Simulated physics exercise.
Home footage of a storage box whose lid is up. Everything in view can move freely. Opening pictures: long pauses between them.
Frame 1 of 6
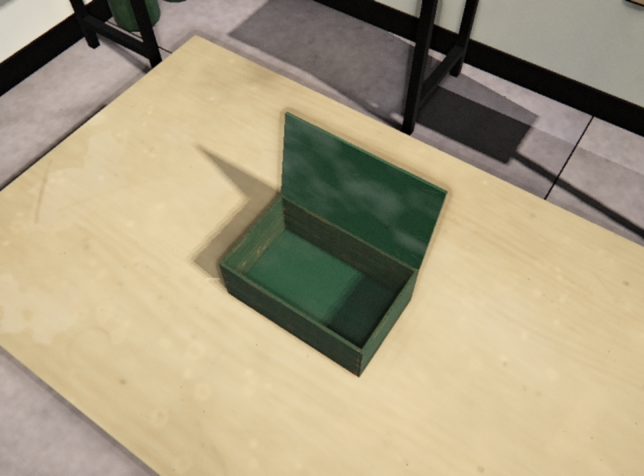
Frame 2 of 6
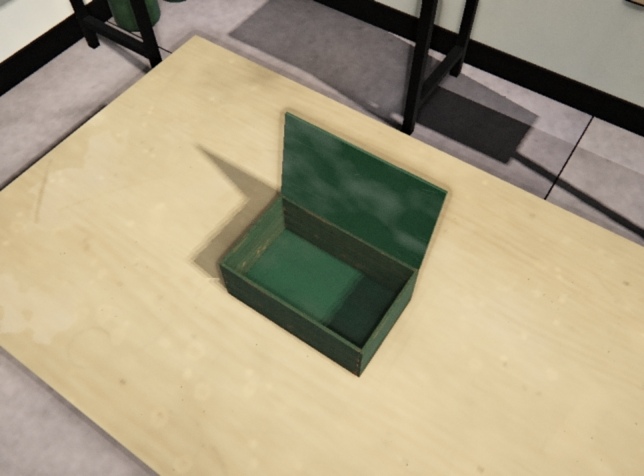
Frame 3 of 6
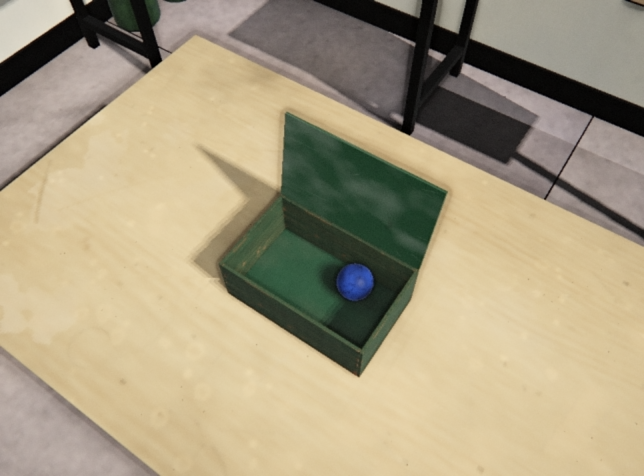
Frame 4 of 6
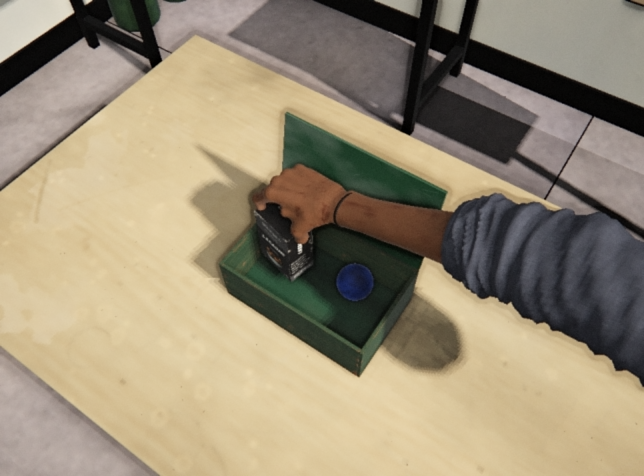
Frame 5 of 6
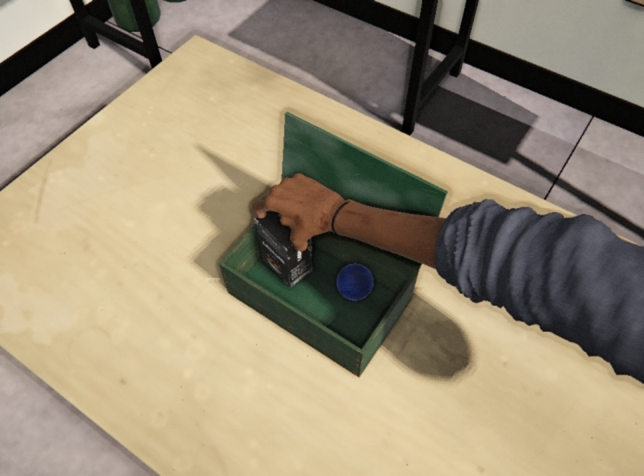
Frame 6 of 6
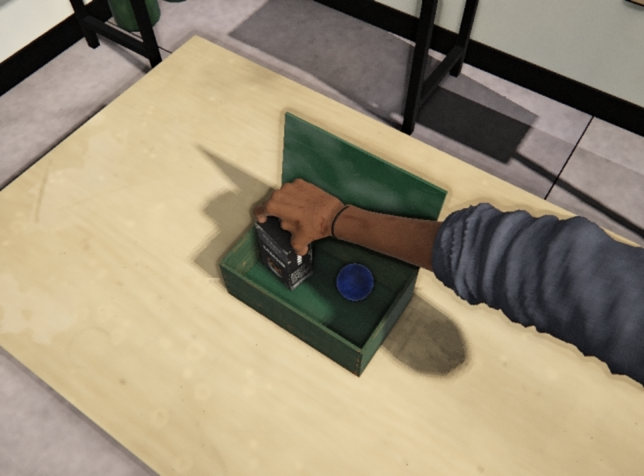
Hand lowering a black packet into the left side of an open green box, beside a blue ball that appeared earlier.
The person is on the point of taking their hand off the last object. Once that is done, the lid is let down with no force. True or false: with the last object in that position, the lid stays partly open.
True.
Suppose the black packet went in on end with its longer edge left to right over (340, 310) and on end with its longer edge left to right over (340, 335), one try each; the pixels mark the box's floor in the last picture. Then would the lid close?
First time it won't go down, and next time it won't go down.
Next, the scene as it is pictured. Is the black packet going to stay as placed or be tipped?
Observation: The black packet keeps the set orientation.
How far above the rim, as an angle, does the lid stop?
Measured angle - around 40°.
Then, 1.10 s past the last view, lid starting down.
Then, 1.50 s past the last view, lid 65° above the rim.
Then, 1.70 s past the last view, lid 46° above the rim.
Finally, lid 40° above the rim; both still in place. Final places as the last picture's camera would see them, black packet near (285, 250).
